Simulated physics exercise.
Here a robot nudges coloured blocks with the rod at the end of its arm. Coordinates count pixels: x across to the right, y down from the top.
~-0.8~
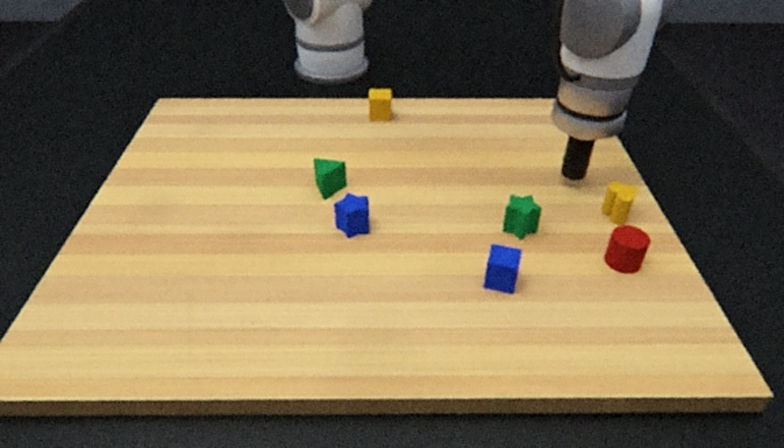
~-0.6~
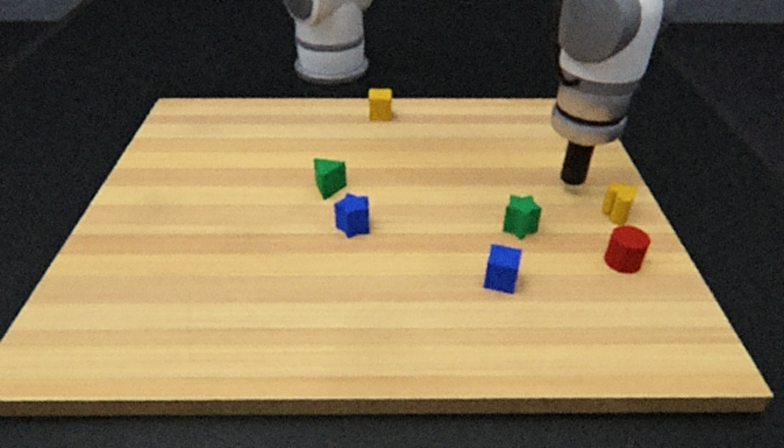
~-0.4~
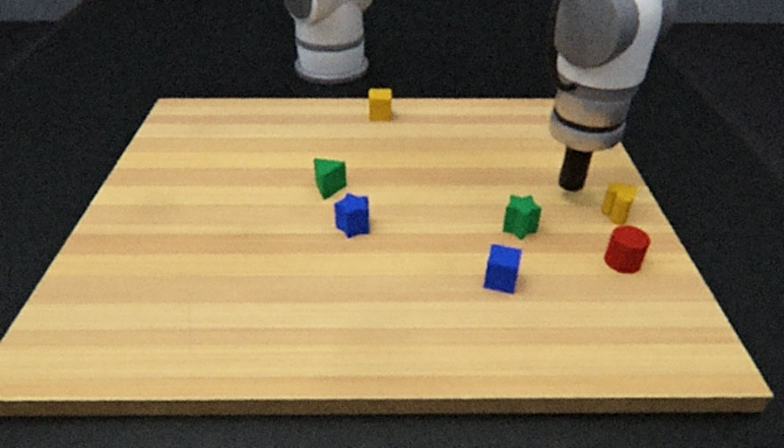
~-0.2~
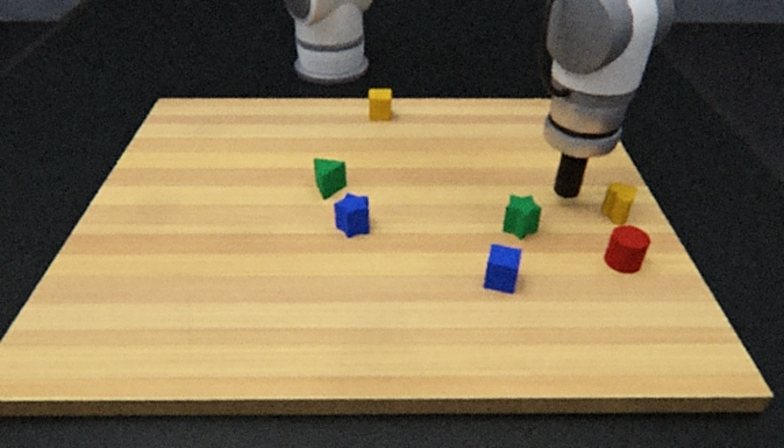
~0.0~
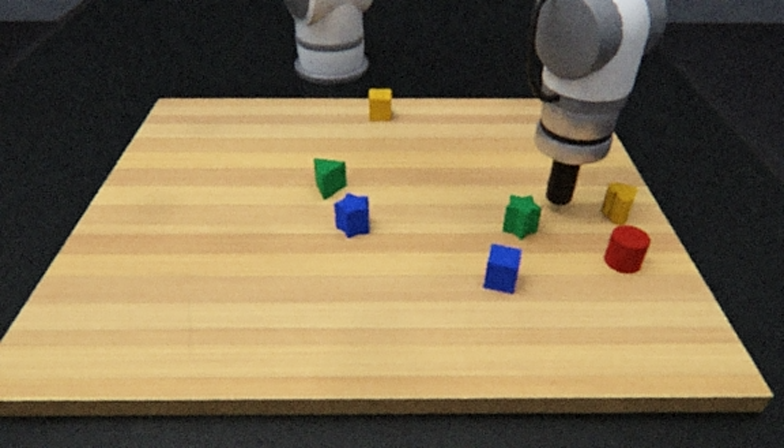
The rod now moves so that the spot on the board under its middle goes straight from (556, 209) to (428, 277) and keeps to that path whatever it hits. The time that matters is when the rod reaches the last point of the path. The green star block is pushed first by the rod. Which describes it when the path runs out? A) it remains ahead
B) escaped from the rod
The one that fits is A, it remains ahead.
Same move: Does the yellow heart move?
Short answer: No.
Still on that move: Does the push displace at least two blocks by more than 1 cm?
No - that is not the case.
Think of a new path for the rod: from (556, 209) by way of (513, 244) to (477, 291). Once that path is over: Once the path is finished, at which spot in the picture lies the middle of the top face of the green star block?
Pixel (480, 221).
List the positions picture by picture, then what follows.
The first picture shows rod tip at (573, 174); block tops, blue four-sided block at (505, 255); green star block at (524, 203); yellow heart at (624, 190).
The second picture shows rod at (572, 179); blocks unchanged.
The third picture shows rod at (571, 185); blocks unchanged.
The fourth picture shows rod at (566, 192); blocks unchanged.
The fifth picture shows rod at (558, 198); blue four-sided block at (505, 255); green star block at (524, 203); yellow heart at (624, 190).
What follows on the original path. One third of the way, rod at (519, 218); green star block at (500, 213), turned 15° anticlockwise.
Two thirds of the way, rod at (475, 241); green star block at (453, 235), turned 15° anticlockwise.
At the end, rod at (429, 266); blue four-sided block in place; green star block at (404, 260); yellow heart in place.
